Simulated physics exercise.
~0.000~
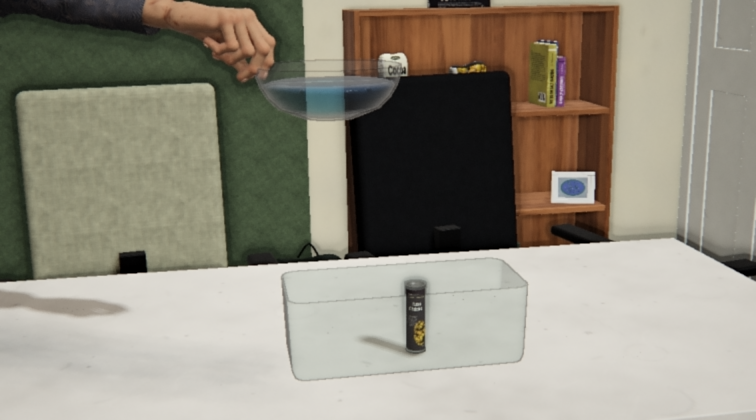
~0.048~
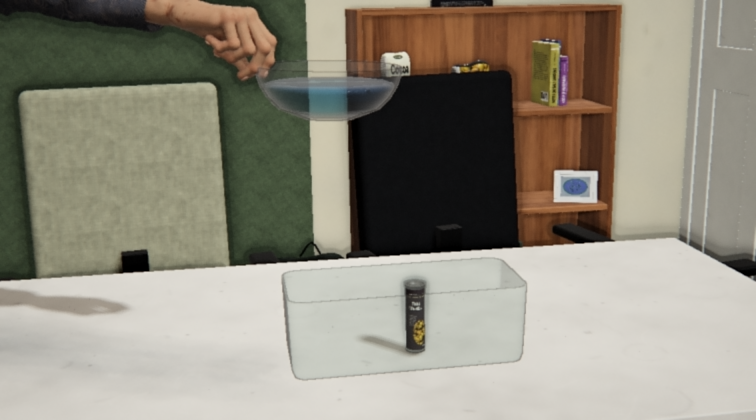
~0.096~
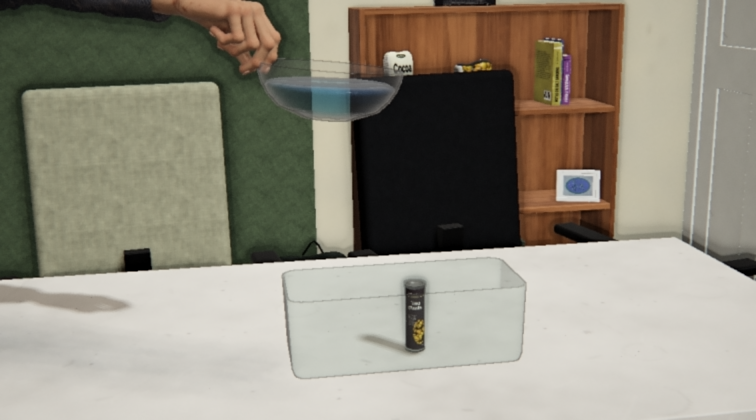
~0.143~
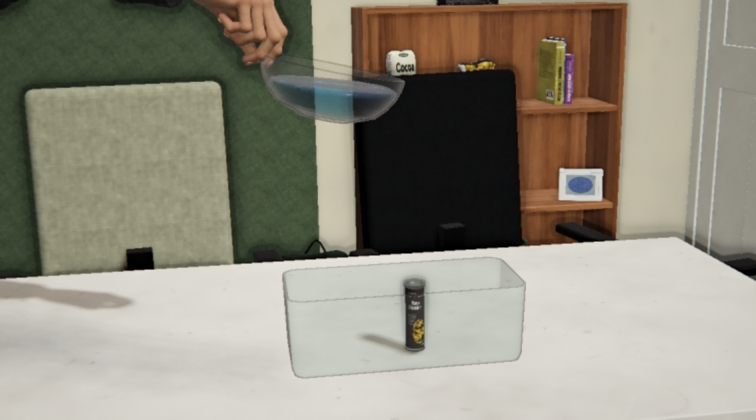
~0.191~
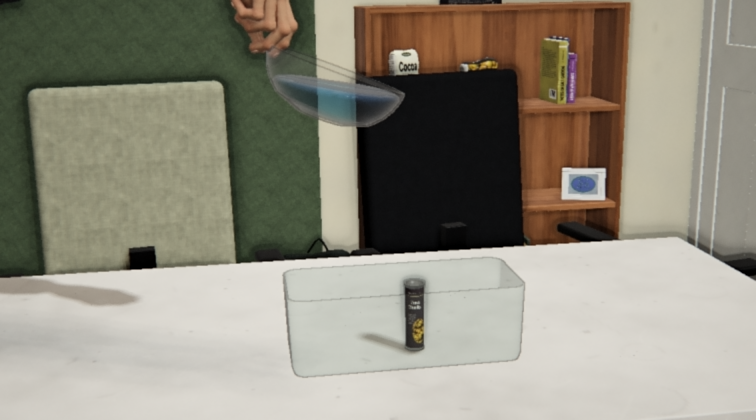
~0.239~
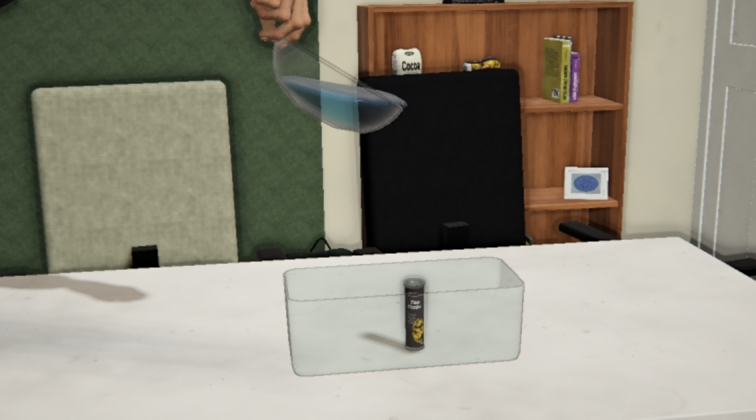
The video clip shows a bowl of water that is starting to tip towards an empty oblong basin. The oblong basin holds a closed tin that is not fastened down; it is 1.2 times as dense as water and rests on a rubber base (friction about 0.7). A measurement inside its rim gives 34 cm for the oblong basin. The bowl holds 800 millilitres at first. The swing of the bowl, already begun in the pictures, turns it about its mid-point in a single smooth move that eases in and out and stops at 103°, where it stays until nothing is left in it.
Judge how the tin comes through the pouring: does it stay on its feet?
Most likely it will capsize.
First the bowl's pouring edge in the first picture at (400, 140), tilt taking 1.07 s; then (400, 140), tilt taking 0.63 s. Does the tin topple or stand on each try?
Try 1: Still standing; try 2: Still standing.
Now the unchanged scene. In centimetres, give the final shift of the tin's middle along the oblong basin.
Around 7.0 cm.
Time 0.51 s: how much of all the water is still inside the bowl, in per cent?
Still held: Roughly 4 % of the total.
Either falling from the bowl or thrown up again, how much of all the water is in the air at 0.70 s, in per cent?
About 20 per cent.
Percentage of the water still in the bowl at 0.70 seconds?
0 in a hundred, give or take.
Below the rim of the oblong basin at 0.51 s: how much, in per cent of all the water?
About 14%.
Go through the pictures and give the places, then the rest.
Tilt 0°; pouring edge (400, 65); surface from (261, 85) to (393, 81); the oblong basin's rim runs from (285, 289) to (515, 272); the tin's top is at (415, 287), in the first frame.
Tilt 1°; pouring edge (400, 67); surface from (262, 84) to (393, 82), in the second frame.
Tilt 6°; pouring edge (401, 73); surface from (263, 82) to (393, 86), in the third frame.
Tilt 13°; pouring edge (402, 82); surface from (266, 79) to (395, 90), in the fourth frame.
Tilt 22°; pouring edge (402, 95); surface from (272, 77) to (399, 95), in the fifth frame.
Tilt 32°; pouring edge (400, 109); surface from (278, 78) to (393, 97); 3 per cent is over the edge, in the sixth frame.
After 0.51 s the tilt is 93° and 4 per cent is still to pour; the tin stands where it began.
After 0.70 s the tilt is 103° and 0 per cent is still to pour; the tin leans 12°.
After 0.91 s the tilt is 103° and 1 per cent is still to pour; the tin lies on its side.
After 1.13 s the tilt is 103° and 0 per cent is still to pour; the tin lies on its side.
In the end the tin lies on its side.
